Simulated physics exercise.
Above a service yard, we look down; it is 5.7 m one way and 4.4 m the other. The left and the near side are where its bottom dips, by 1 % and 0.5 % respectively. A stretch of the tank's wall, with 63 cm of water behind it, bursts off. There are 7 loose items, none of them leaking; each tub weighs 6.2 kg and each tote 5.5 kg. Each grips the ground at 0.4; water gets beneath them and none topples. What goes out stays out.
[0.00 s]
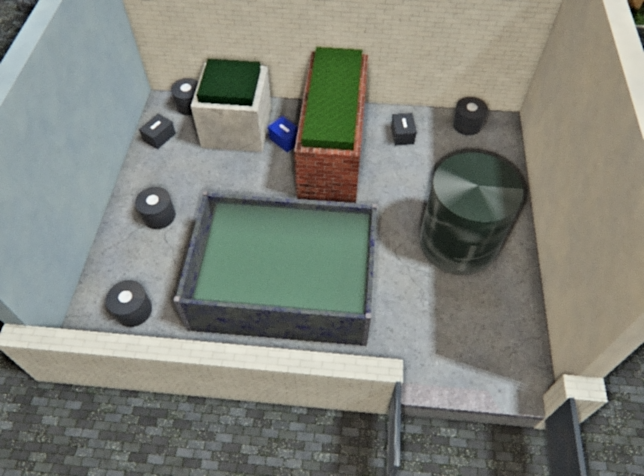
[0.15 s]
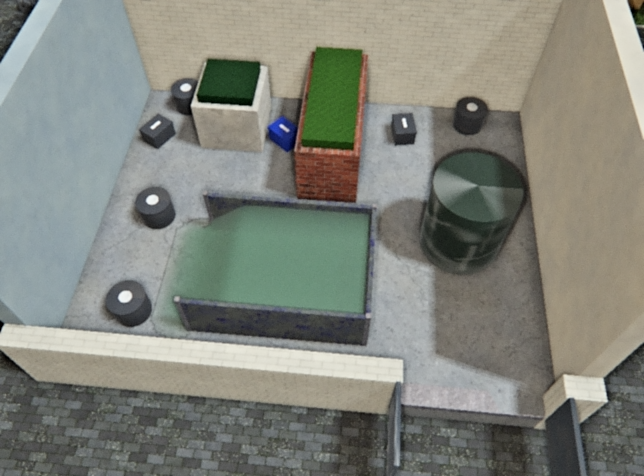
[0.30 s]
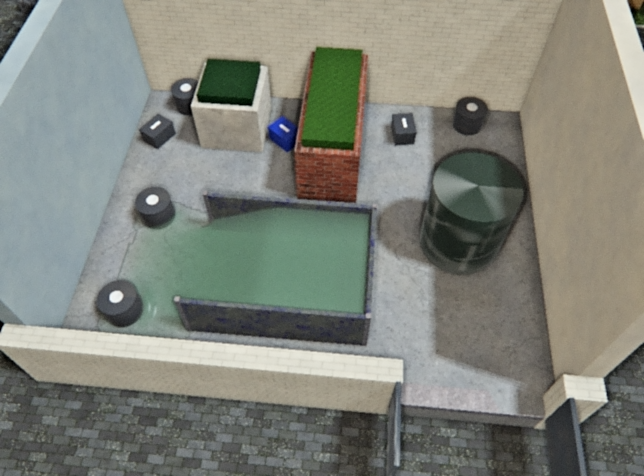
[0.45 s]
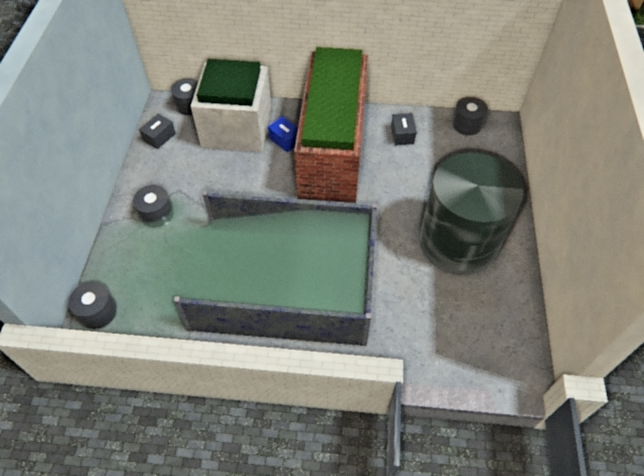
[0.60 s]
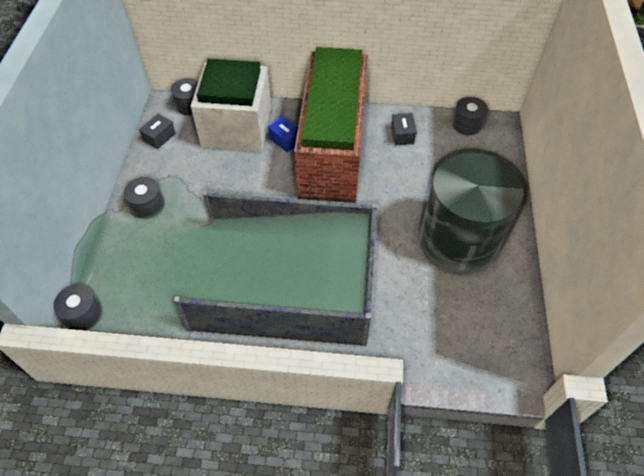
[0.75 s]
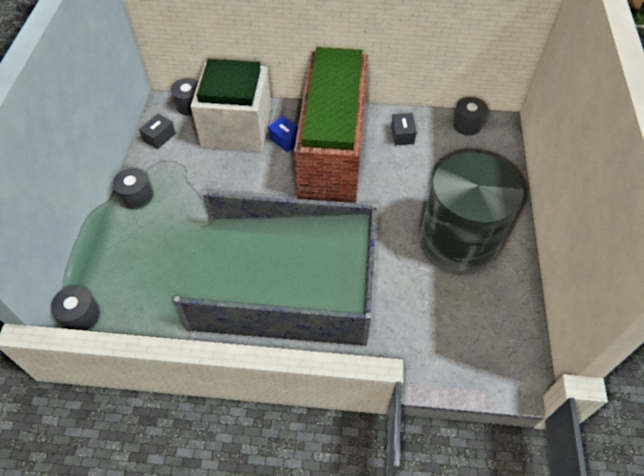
Green water poured out of the tank when its left wall gave way, spreading across the yard floor to the left wall, pushing the nearest dark drum leftward and then nudging another one behind it.
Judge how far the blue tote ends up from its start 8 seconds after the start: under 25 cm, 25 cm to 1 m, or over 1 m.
25 cm to 1 m.
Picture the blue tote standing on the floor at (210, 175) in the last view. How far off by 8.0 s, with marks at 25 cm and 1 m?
It is nudged along.
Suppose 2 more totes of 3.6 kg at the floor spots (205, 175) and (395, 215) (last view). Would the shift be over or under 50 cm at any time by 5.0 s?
Order kept: Exceeds it, falls short.
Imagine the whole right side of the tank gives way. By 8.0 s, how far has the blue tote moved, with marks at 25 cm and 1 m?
The blue tote remains in place.
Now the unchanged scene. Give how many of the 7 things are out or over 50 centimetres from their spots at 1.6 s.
The number by then is 1.
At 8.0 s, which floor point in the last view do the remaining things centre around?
That lands at roughly (281, 164).
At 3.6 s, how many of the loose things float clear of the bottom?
At that moment 4.
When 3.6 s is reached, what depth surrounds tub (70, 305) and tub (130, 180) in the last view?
First about 14 cm, second about 27 cm.
After 1.6 s the blue tote is near (285, 128), 0.0 m from its start, aground; 0 of 7 are out; 2 afloat.
After 3.6 s the blue tote is near (279, 130), 0.1 m from its start, aground; 0 of 7 are out; 4 afloat.
After 5.6 s the blue tote is near (284, 94), 0.6 m from its start, afloat; 0 of 7 are out; 5 afloat.
After 8.0 s the blue tote is near (282, 149), 0.4 m from its start, afloat; 0 of 7 are out; 6 afloat.
